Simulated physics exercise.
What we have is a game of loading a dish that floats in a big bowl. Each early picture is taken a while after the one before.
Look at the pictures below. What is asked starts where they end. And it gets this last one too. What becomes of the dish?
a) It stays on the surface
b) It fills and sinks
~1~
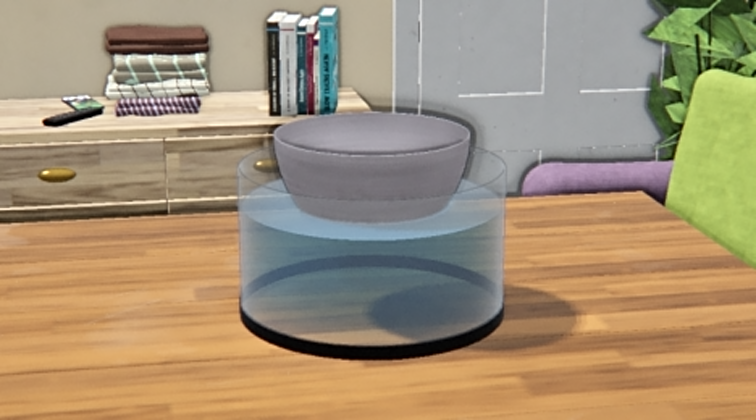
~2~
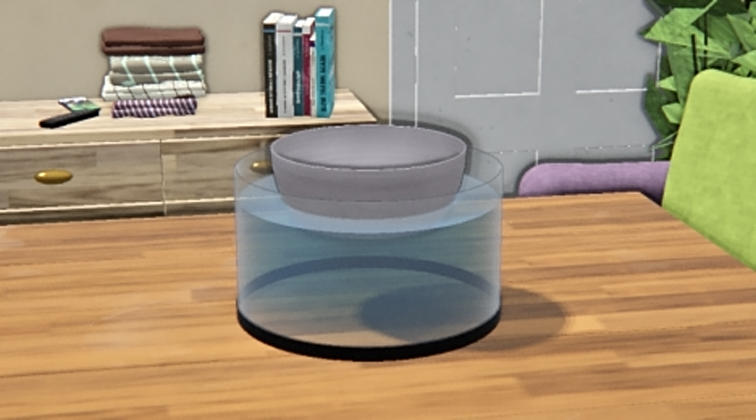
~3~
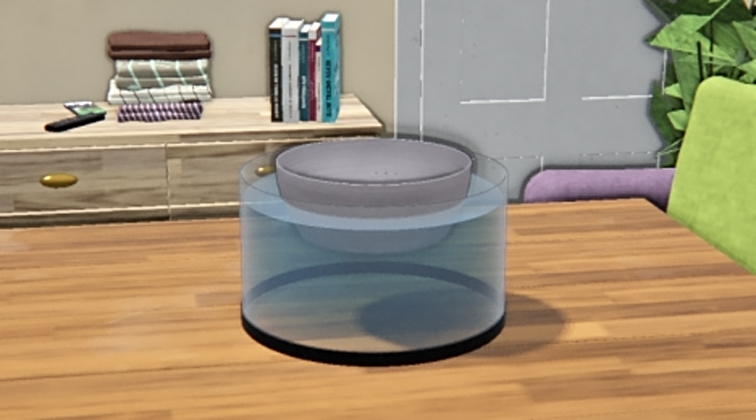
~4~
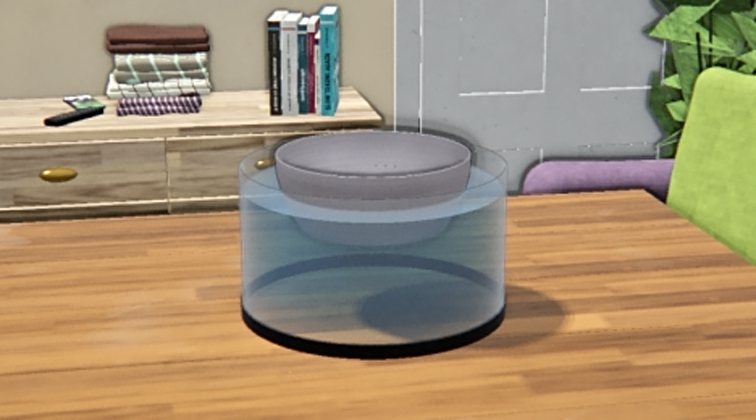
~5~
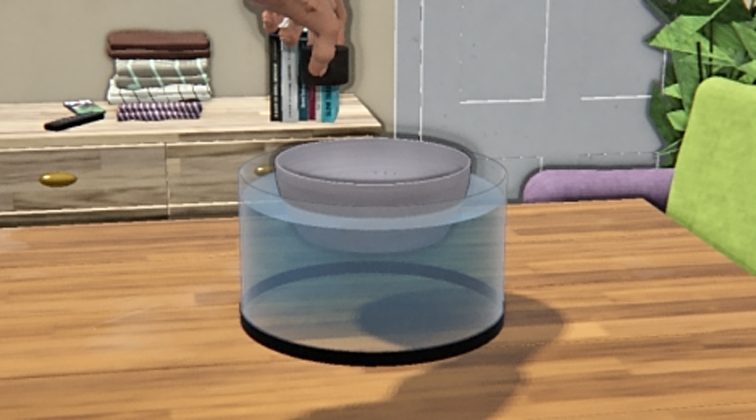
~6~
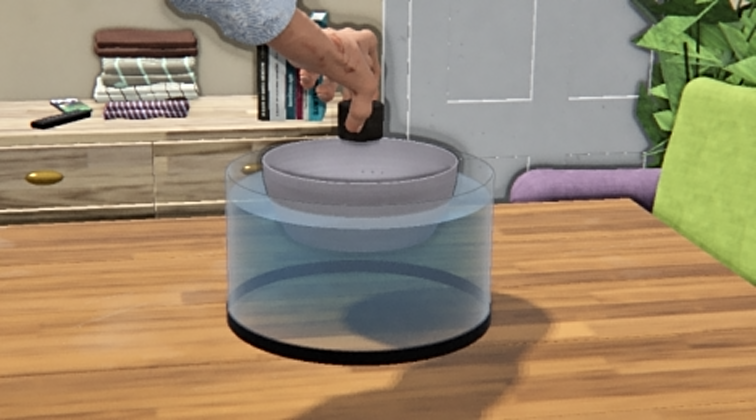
It stays on the surface.
Next, the iron weight is in and the dish dips.
After that, it steadies; about a fifth of its side above the surface.
Finally, the dish floats; about a fifth of its side above the surface.
